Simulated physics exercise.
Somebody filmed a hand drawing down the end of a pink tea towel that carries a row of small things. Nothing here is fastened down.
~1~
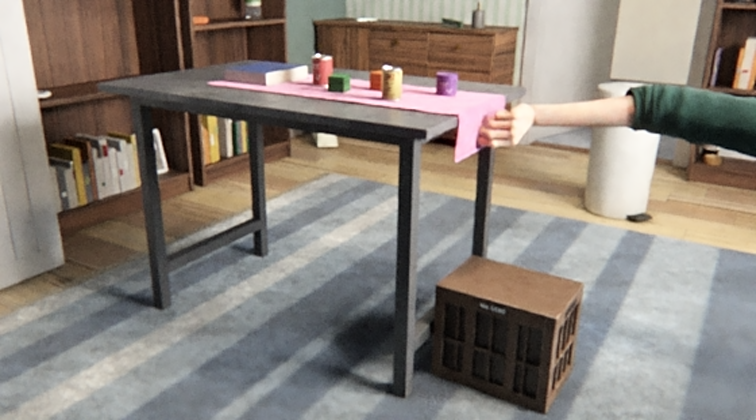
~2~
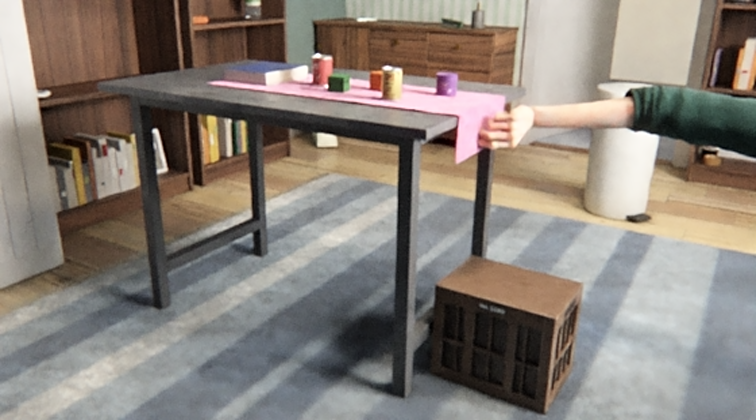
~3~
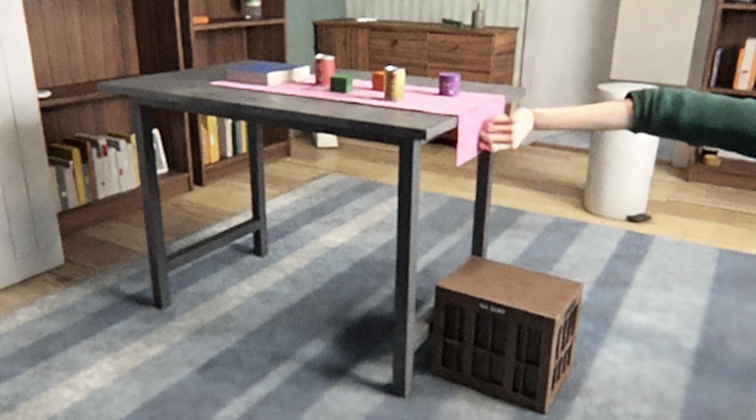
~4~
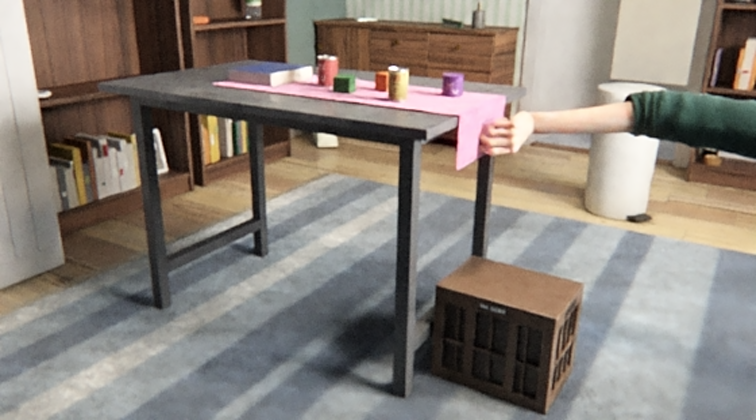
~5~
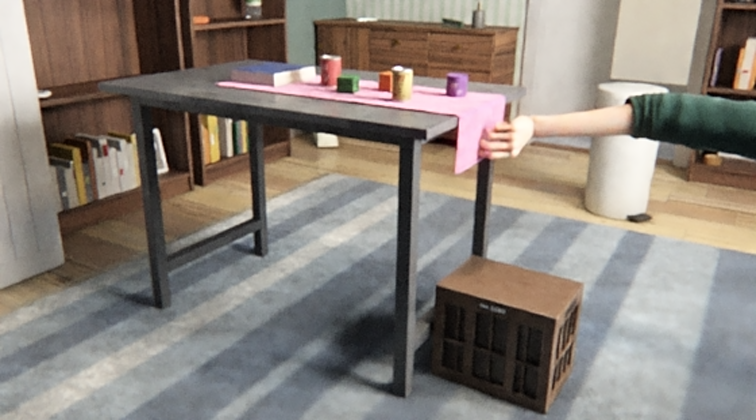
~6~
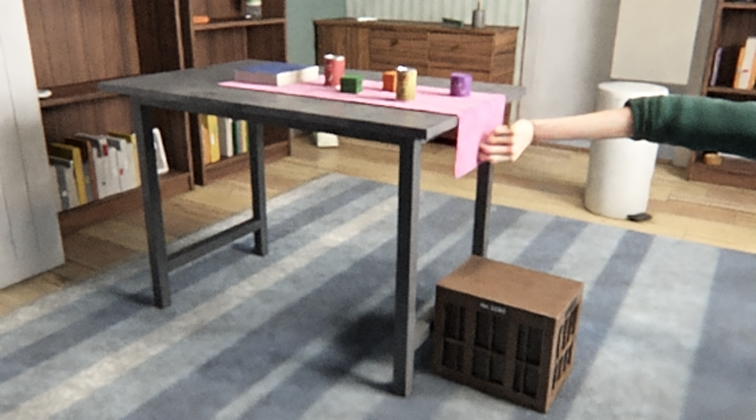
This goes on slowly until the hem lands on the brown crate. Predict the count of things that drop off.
Count: Three.
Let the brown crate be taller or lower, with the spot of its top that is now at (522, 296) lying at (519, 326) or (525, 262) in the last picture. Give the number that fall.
4 and 2.
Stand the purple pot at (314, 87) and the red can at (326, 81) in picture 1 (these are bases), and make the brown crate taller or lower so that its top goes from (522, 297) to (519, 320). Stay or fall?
Outcome: Purple pot keeps its perch; red can keeps its perch.
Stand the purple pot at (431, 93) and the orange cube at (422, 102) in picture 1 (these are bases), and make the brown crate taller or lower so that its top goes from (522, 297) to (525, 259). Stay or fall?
The purple pot does not stay aboard, and the orange cube does not stay aboard.
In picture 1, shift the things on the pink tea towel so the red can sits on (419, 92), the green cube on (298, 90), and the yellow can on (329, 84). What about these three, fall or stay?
Here's the result: The red can leaves the top, the green cube remains in place and the yellow can remains in place.
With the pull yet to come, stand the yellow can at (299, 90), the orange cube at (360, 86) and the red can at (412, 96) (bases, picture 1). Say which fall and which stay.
Here's how it goes: The yellow can remains in place, the orange cube remains in place and the red can leaves the top.
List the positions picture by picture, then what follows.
The first picture shows hem (455, 162); purple pot (447, 74); yellow can (392, 68); orange cube (381, 72); green cube (339, 75); red can (322, 56); top of the crate (522, 297).
The second picture shows hem (456, 164); purple pot (447, 74).
The third picture shows hem (457, 167); yellow can (395, 69).
The fourth picture shows hem (457, 171); orange cube (387, 73); top of the crate (521, 297).
The fifth picture shows hem (455, 174); green cube (348, 76).
The sixth picture shows hem (455, 178); purple pot (461, 75); yellow can (406, 69); orange cube (394, 73); green cube (351, 76); red can (334, 57).
Soon after, hem near (479, 200); all still up.
Then, hem near (477, 249); purple pot and yellow can gone.
Further on, hem on the crate; purple pot, yellow can and orange cube gone.
At rest, hem on the crate; purple pot, yellow can and orange cube gone. The answer is three.
